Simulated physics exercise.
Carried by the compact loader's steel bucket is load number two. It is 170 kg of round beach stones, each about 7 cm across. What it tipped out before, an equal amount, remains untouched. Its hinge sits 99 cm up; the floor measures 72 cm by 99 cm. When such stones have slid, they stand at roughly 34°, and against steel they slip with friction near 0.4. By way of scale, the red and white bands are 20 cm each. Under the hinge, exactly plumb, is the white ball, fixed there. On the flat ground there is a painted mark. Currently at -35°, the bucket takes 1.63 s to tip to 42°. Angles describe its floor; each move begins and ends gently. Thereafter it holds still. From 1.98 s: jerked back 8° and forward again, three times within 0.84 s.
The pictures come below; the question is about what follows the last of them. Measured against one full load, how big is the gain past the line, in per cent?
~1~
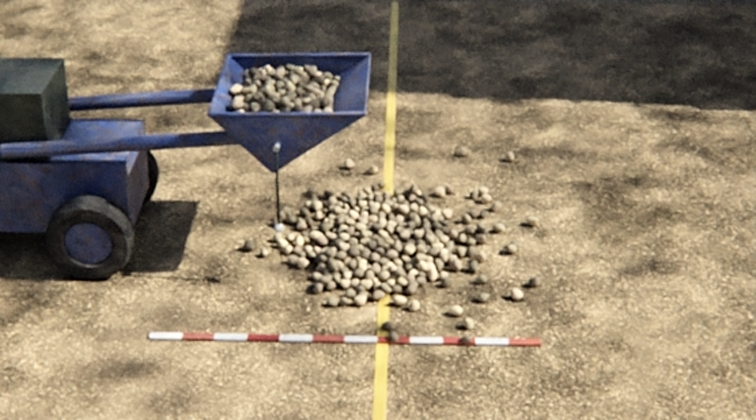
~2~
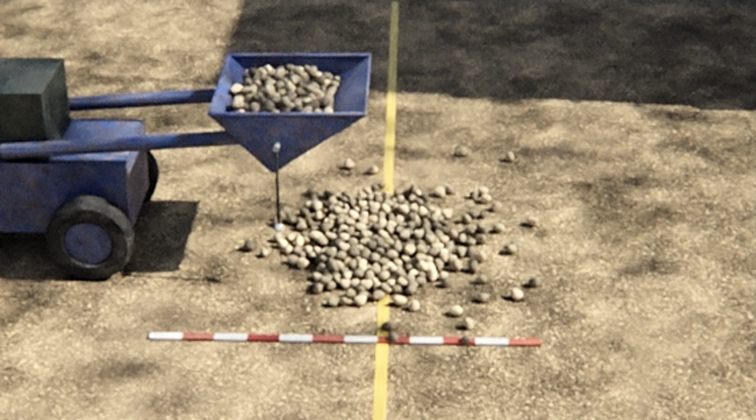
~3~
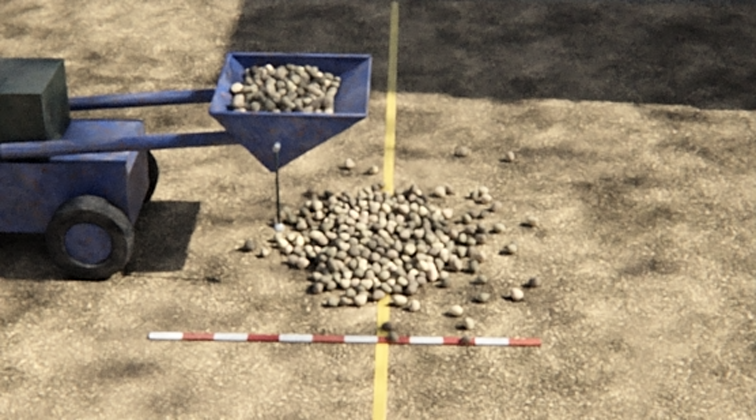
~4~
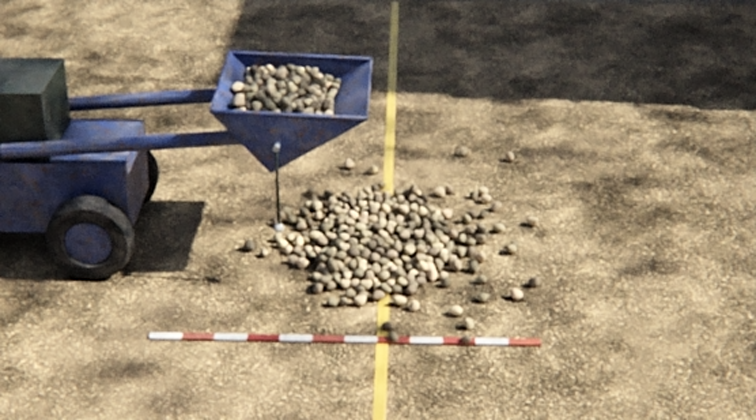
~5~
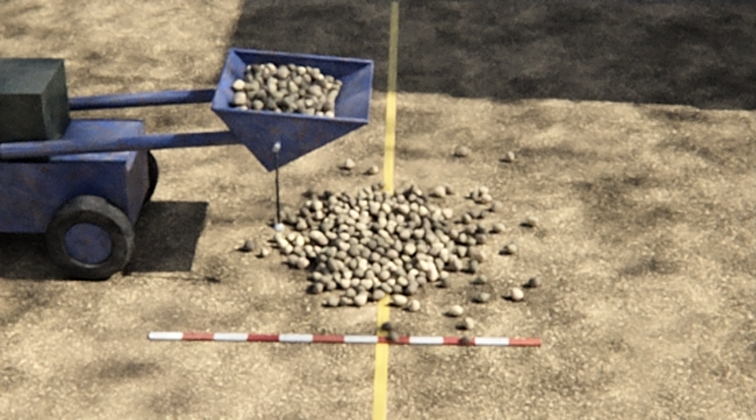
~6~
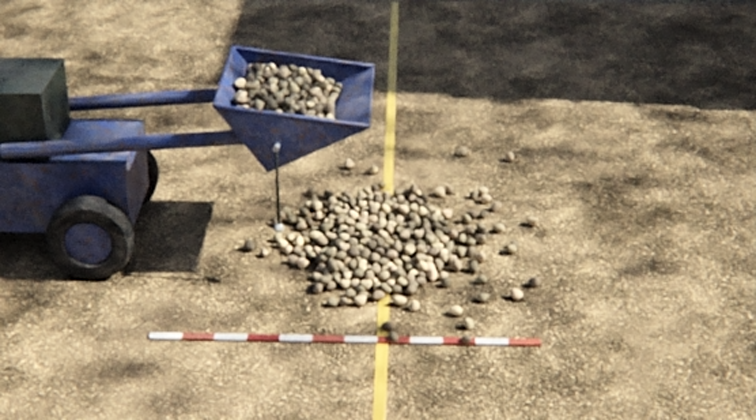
Some 71 per cent is added.
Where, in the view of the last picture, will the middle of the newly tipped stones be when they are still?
Roughly pixel (401, 234) in the last view.
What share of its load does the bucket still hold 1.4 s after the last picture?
Close to 15 in a hundred.
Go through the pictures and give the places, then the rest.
In the first frame, the bucket is at -35°, its lip at (365, 114); the top of the load is at (294, 80). The earlier load is highest near (363, 225), 12 cm above ground level, 58 % short of the line, 42 % past the line.
The second frame shows lip at (366, 115), floor tilted -35°, highest stones at (294, 80).
The third frame shows lip at (366, 116), floor tilted -33°, highest stones at (290, 80).
In the fourth frame, the bucket is at -32°, its lip at (367, 119); the top of the load is at (279, 80).
The fifth frame shows lip at (368, 122), floor tilted -29°, highest stones at (280, 80).
The sixth frame shows lip at (370, 127), floor tilted -26°, highest stones at (273, 80).
Then, 0.9 s after the last picture the floor is at 30°; in per cent of one load, 97 in the bucket, 61 short of the line, 42 past the line; the foremost stones are at (514, 233).
Then, 1.4 s after the last picture the floor is at 42°; in per cent of one load, 17 in the bucket, 104 short of the line, 78 past the line; the foremost stones are at (514, 233).
Then, 2.9 s after the last picture the floor is at 42°; in per cent of one load, 0 in the bucket, 87 short of the line, 113 past the line; the foremost stones are at (542, 230).
Then, 5.3 s after the last picture the floor is at 42°; in per cent of one load, 0 in the bucket, 87 short of the line, 113 past the line; the foremost stones are at (542, 230). Net gain past the line, 71.
